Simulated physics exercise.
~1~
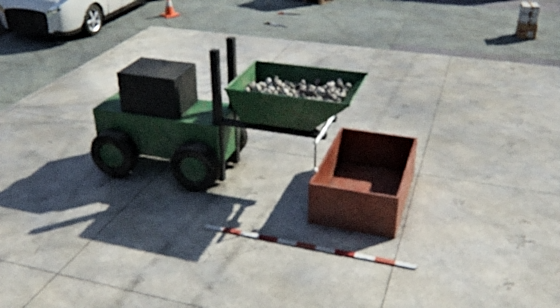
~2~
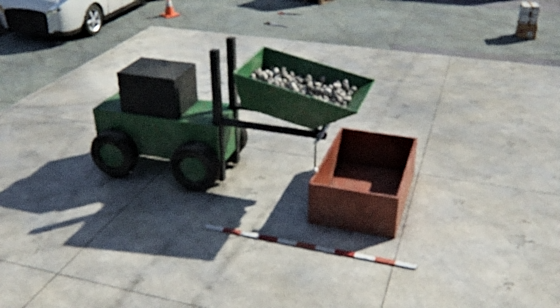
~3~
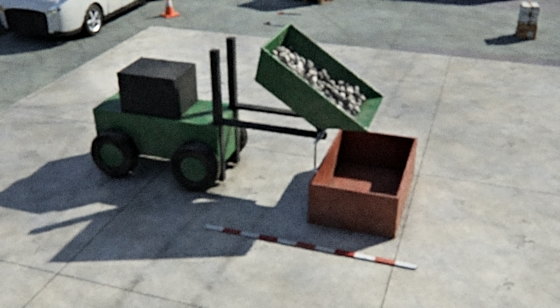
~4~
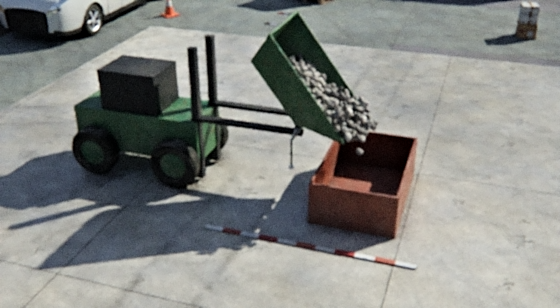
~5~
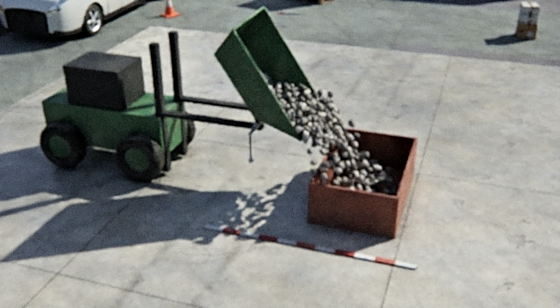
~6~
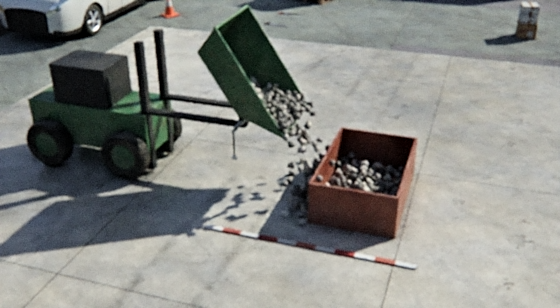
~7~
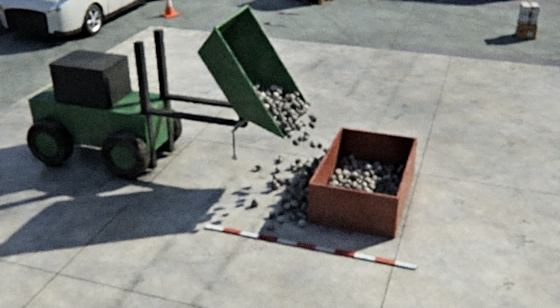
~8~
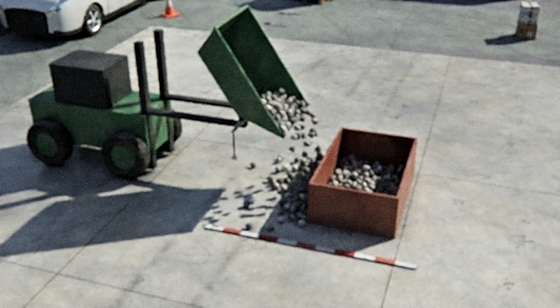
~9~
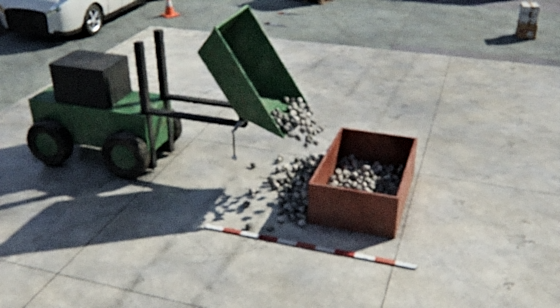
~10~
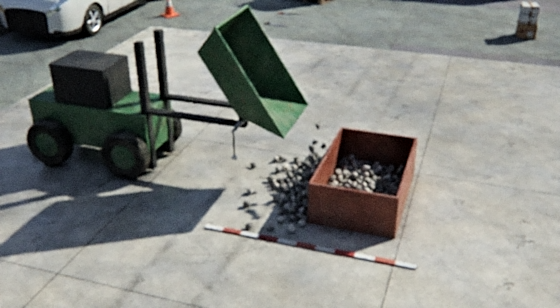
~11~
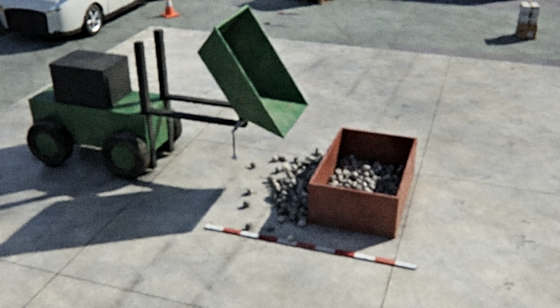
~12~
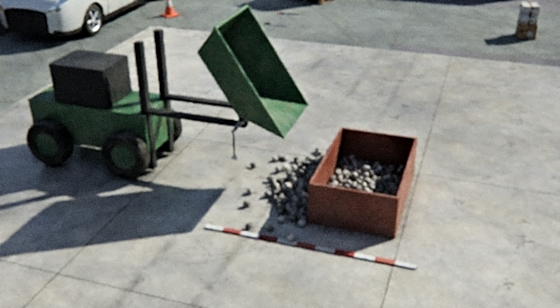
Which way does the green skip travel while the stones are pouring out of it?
It travels to the left, carried back by the forklift as the machine draws away from the bin.
